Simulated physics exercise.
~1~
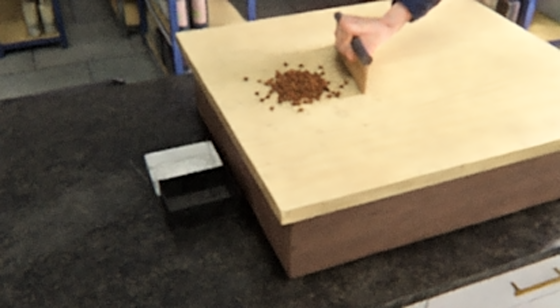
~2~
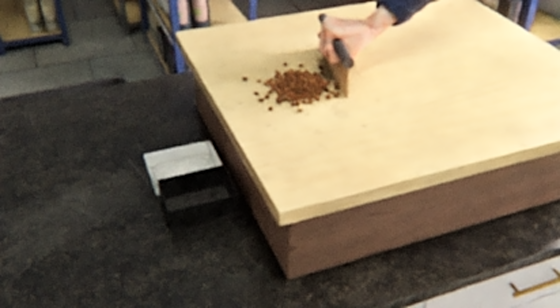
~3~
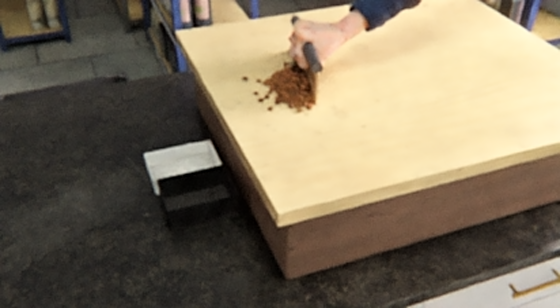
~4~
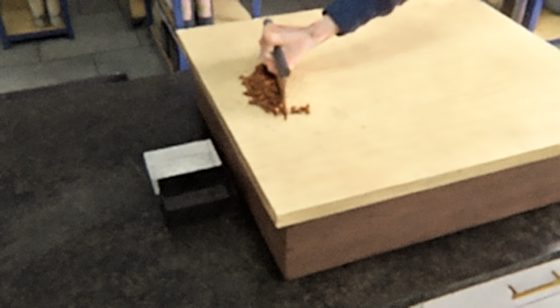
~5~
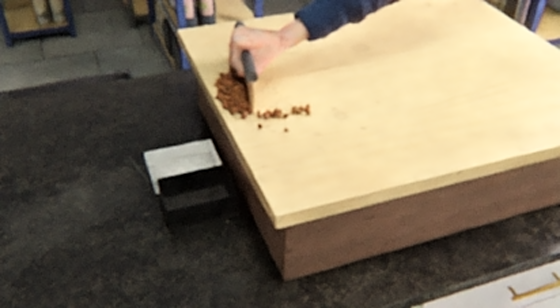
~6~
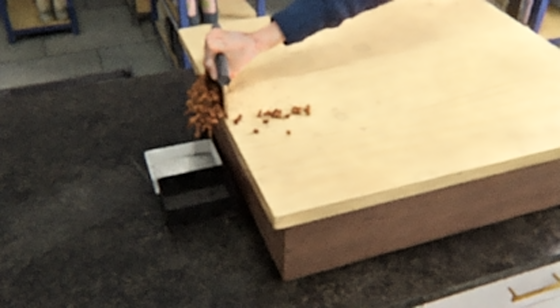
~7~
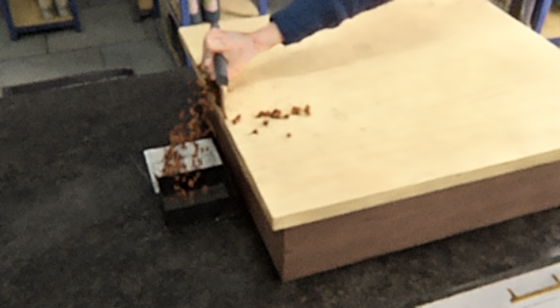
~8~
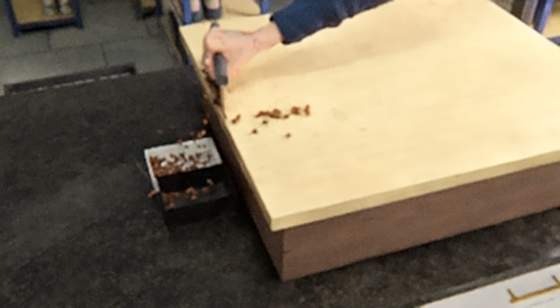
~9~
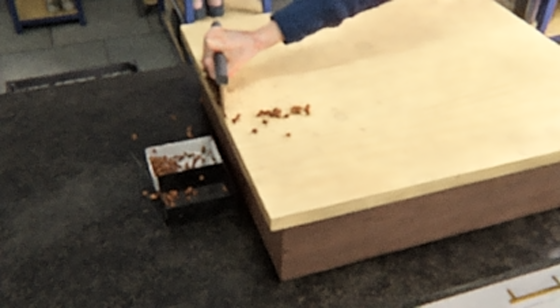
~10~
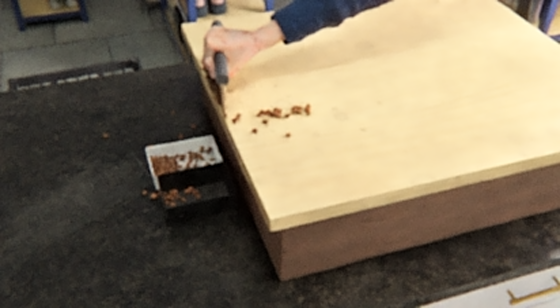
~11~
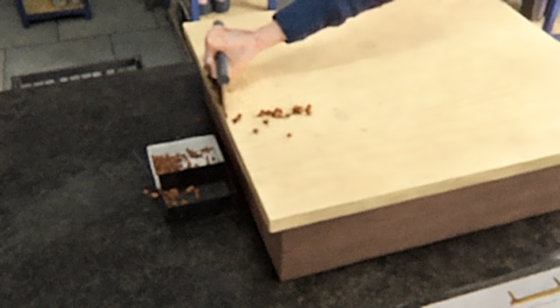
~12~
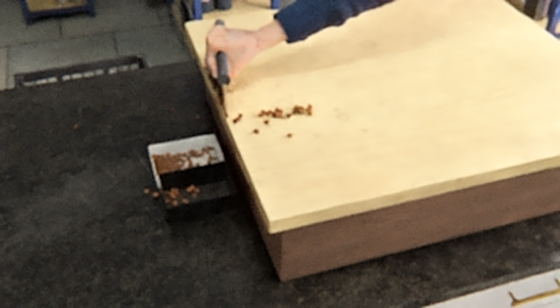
On a pale board atop a dark counter, a hand pushed a heap of brown kibble leftward with a scraper until much of it spilled over the edge, most landing in the white tin, some in the black one, with a few bits left behind.
